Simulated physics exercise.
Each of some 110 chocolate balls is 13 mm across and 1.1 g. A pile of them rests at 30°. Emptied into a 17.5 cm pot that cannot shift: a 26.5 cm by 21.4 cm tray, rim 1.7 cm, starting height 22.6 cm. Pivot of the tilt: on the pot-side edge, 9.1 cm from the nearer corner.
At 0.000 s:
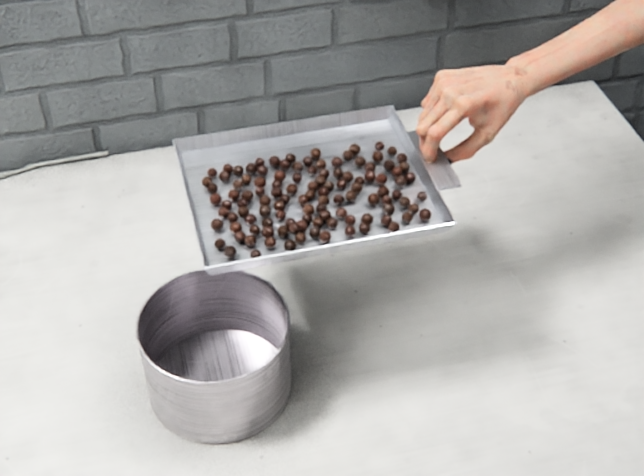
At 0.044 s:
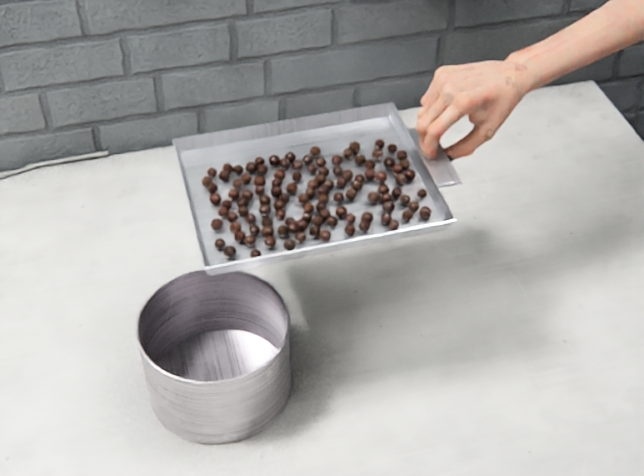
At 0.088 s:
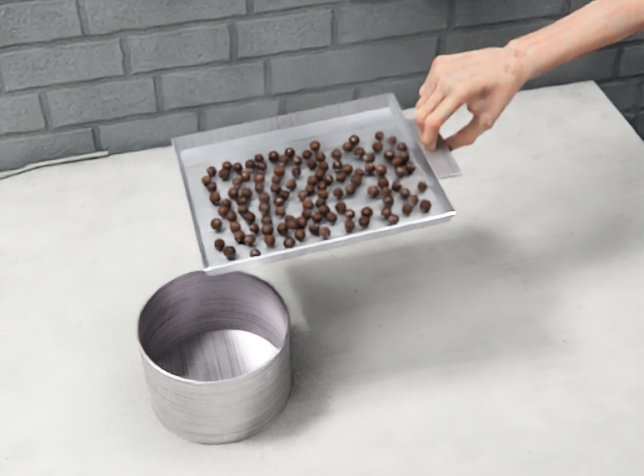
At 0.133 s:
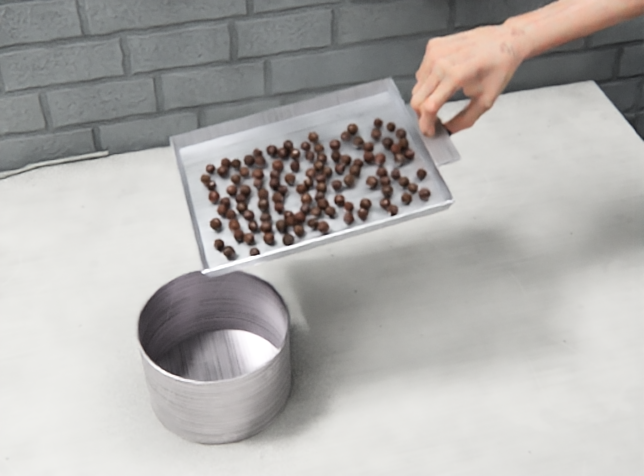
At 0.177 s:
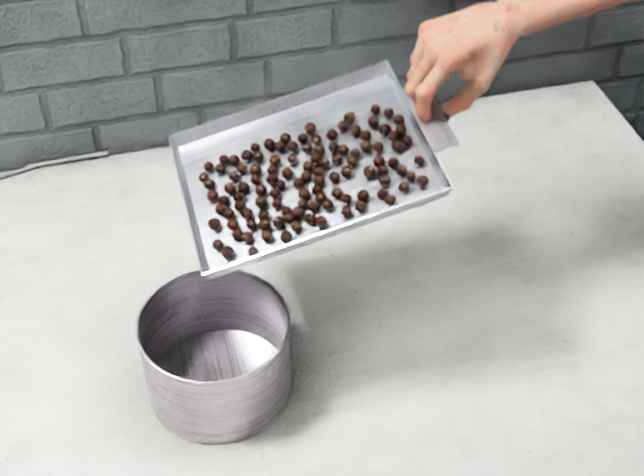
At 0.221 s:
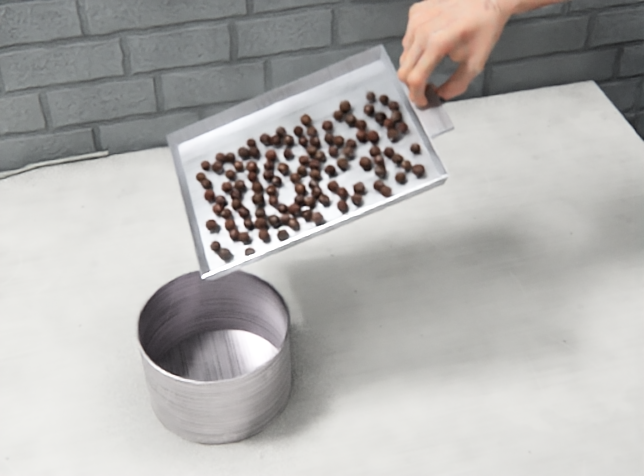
A hand reaches in from the upper right over a pale countertop before a grey brick wall, seen from above at an angle by a still camera. It grips the tab of a shallow silver tray scattered with dark brown balls, above and behind a round, empty metal pot at left. The hand raises the tray's right side, slowly then faster, tilting it down toward the left front corner.
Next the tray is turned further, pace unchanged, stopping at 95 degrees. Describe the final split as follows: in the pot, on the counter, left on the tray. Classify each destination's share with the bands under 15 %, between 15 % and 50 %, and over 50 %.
Pot: Over 50 %; counter: Between 15 % and 50 %; left on the tray: Under 15 %.
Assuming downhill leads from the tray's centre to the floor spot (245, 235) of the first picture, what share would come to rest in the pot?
My guess is roughly 95 percent.
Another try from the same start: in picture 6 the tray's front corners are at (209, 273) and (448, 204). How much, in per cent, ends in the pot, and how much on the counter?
Per cent by place - pot 100, counter 0.
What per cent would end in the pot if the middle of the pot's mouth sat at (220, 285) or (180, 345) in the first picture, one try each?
The shares would be near 35 and 85 per cent respectively.
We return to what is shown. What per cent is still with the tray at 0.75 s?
It's roughly 50 percent.
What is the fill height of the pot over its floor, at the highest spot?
Height: Approx. 2.5 cm.
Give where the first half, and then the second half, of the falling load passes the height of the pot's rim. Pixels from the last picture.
At roughly (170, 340) first, later on at (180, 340).
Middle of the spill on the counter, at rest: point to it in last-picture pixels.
It comes to rest with its centre close to (55, 361).
After 0.54 s, tilt 57 degrees; the tray holds 100 %, the pot 0 %.
Then, at 0.75 s, tilt 81 degrees; the tray holds 50 %, the pot 15 %.
After 1.08 s, tilt 95 degrees; the tray holds 0 %, the pot 75 %.
At rest (1.9 s), pot 75 %, counter 25 %, tray 0 %.
